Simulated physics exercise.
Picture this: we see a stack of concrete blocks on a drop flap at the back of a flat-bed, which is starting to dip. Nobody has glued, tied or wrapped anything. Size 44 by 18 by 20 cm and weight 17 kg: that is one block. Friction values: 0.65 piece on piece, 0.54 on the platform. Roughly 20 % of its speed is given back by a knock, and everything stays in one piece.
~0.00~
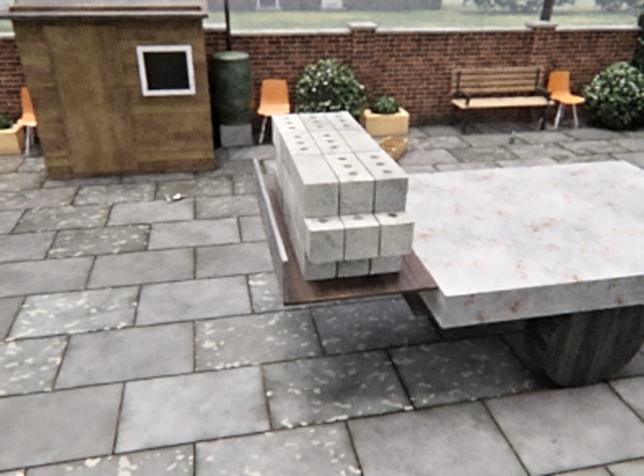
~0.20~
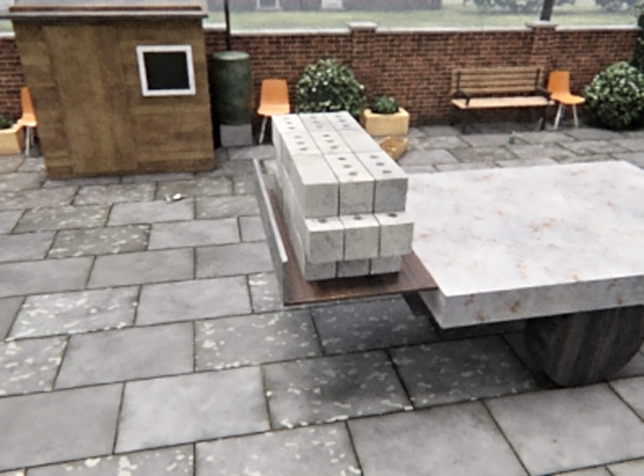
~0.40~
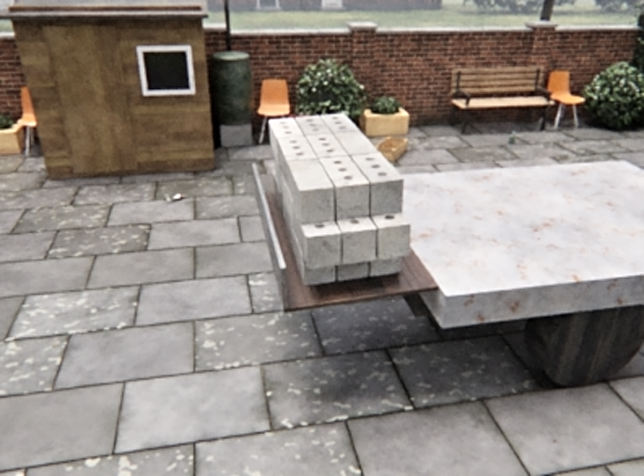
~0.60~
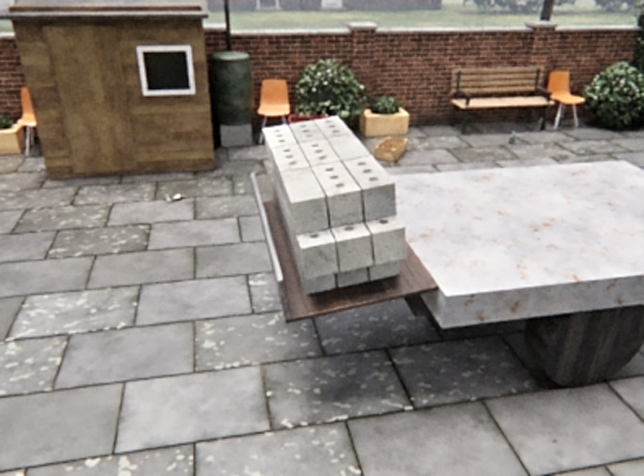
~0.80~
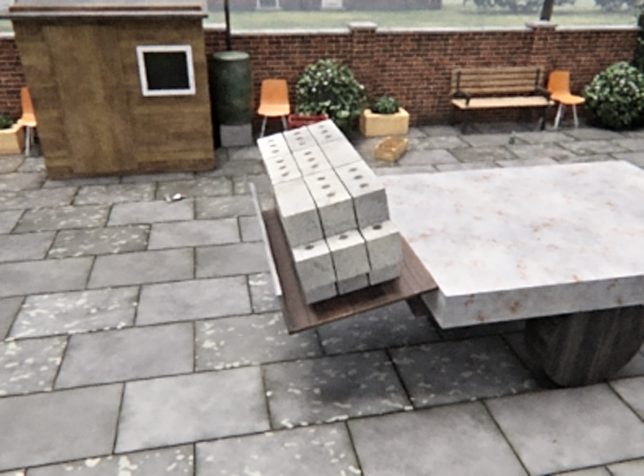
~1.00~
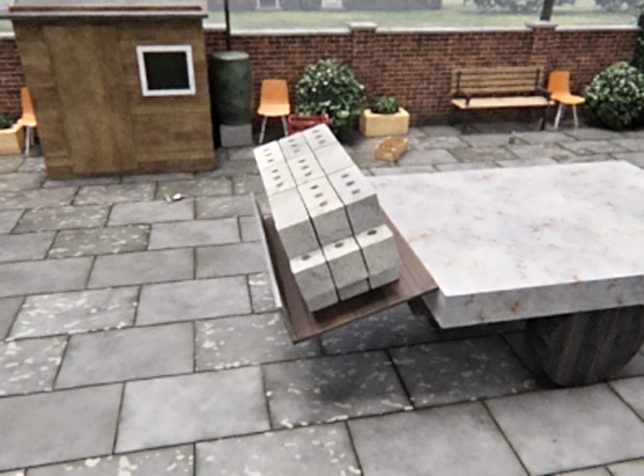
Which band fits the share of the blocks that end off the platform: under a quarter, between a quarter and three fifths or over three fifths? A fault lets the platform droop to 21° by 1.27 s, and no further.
Less than a quarter.
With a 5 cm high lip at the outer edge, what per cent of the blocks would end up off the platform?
80 %.
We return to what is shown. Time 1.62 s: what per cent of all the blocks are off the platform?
At that instant, 10 percent.
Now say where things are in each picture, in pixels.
In the first frame (we follow the side turned to the camera; leans and shifts are taken against what carries them), platform's outer corner (286, 305) slope 0°; no piece has moved.
The second frame shows platform's outer corner (286, 305) slope 0°.
The third frame shows platform's outer corner (286, 311) slope 3°.
The fourth frame shows platform's outer corner (288, 321) slope 7°.
The fifth frame shows platform's outer corner (291, 333) slope 13°.
The sixth frame shows platform's outer corner (295, 343) slope 18°; no piece has moved.
Around 1.32 s, slope 21°; none of the 27 blocks off the platform, 27 disturbed.
Around 1.62 s, slope 21°; 3 of the 27 blocks off the platform.
Finally (2.4 s), slope 21°; 3 of the 27 blocks off the platform. That is 11 per cent.
